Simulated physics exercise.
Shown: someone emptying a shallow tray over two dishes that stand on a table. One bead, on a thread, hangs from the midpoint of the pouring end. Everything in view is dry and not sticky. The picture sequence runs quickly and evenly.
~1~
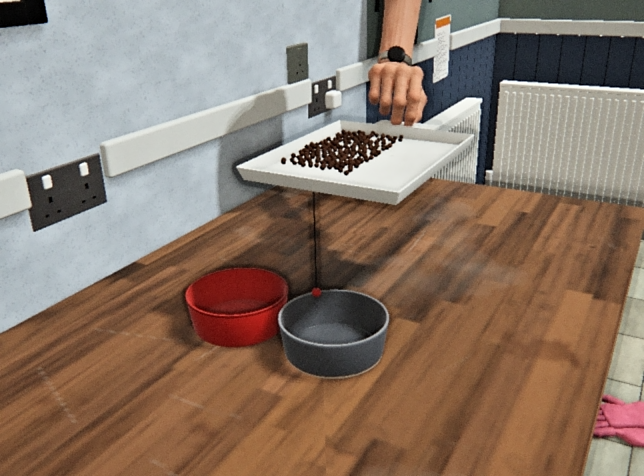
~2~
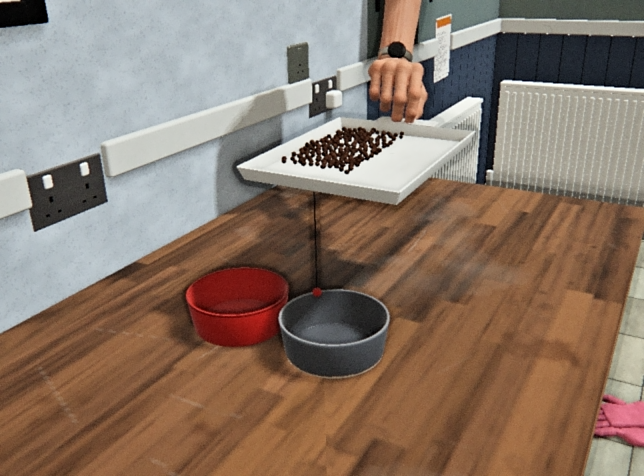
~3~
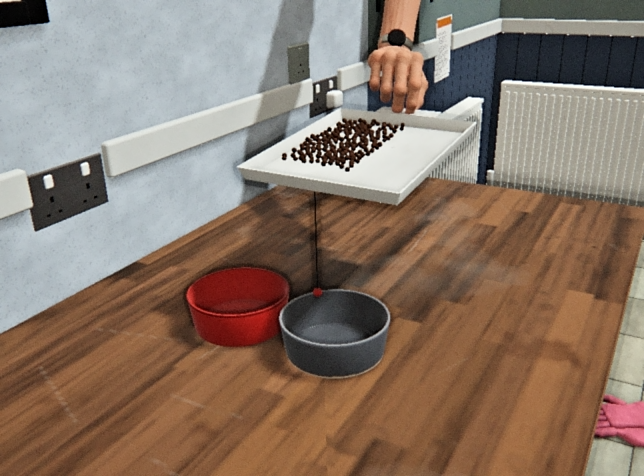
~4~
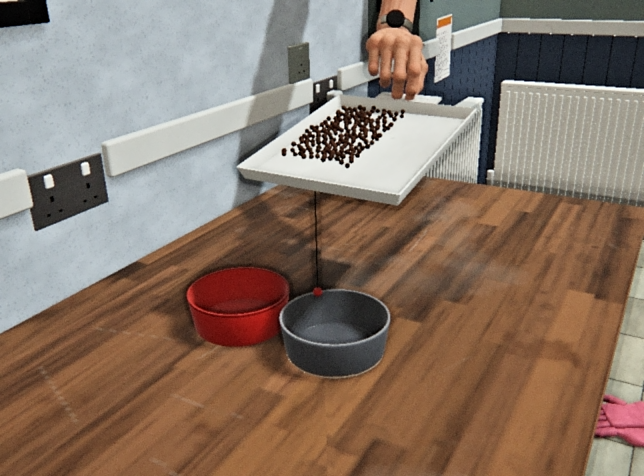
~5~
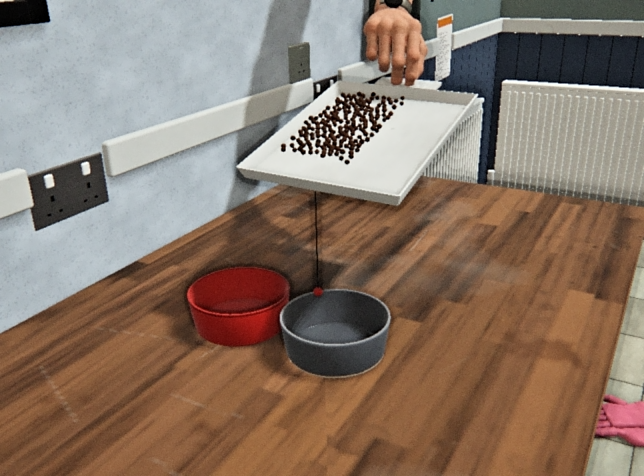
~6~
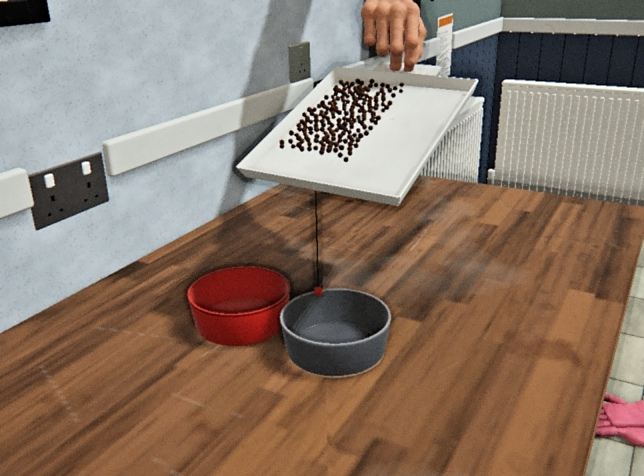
A hand raises the far end of a shallow white tray of small dark berries, which starts level above a red dish and a grey dish on a wooden table. The tray tilts gradually steeper toward its near edge, where a bead hangs on a thread, while the dishes stay put.
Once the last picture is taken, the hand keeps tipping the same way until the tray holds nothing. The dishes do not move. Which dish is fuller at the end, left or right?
I'd say most of it lands in the right one, honestly.
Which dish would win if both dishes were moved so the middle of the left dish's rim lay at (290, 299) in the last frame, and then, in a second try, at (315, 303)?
In the first try it's the left-side dish, and in the second it's the left-side dish.
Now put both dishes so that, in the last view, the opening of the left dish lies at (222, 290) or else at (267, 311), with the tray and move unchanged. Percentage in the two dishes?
In order: 70 percent, then 90 percent.
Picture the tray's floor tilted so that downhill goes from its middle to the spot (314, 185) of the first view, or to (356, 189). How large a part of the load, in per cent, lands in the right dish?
The first try would leave around 20 per cent there, the second around 50 per cent.
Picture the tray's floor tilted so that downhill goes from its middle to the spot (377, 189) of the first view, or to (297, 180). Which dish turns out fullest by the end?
The rightmost dish, then the leftmost dish.
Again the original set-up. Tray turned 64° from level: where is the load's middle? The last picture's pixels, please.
Roughly at (301, 183).
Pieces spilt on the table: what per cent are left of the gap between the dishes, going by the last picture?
Near 70 per cent.
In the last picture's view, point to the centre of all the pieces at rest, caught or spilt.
Near (302, 353), more or less.
Just after the last frame, tray tipped steeply; the larger part on the tray; just a few in the right dish; just a few outside both; roughly a quarter in the air.
A moment on, tray tipped past a quarter turn; about a tenth on the tray; roughly a quarter in the right dish; about a tenth in the left dish; roughly a quarter outside both; roughly a third in the air.
Further on, tray tipped past a quarter turn; roughly half in the right dish; roughly a quarter in the left dish; roughly a third outside both.
When it is over, tray tipped past a quarter turn; roughly half in the right dish; roughly a quarter in the left dish; roughly a third outside both.
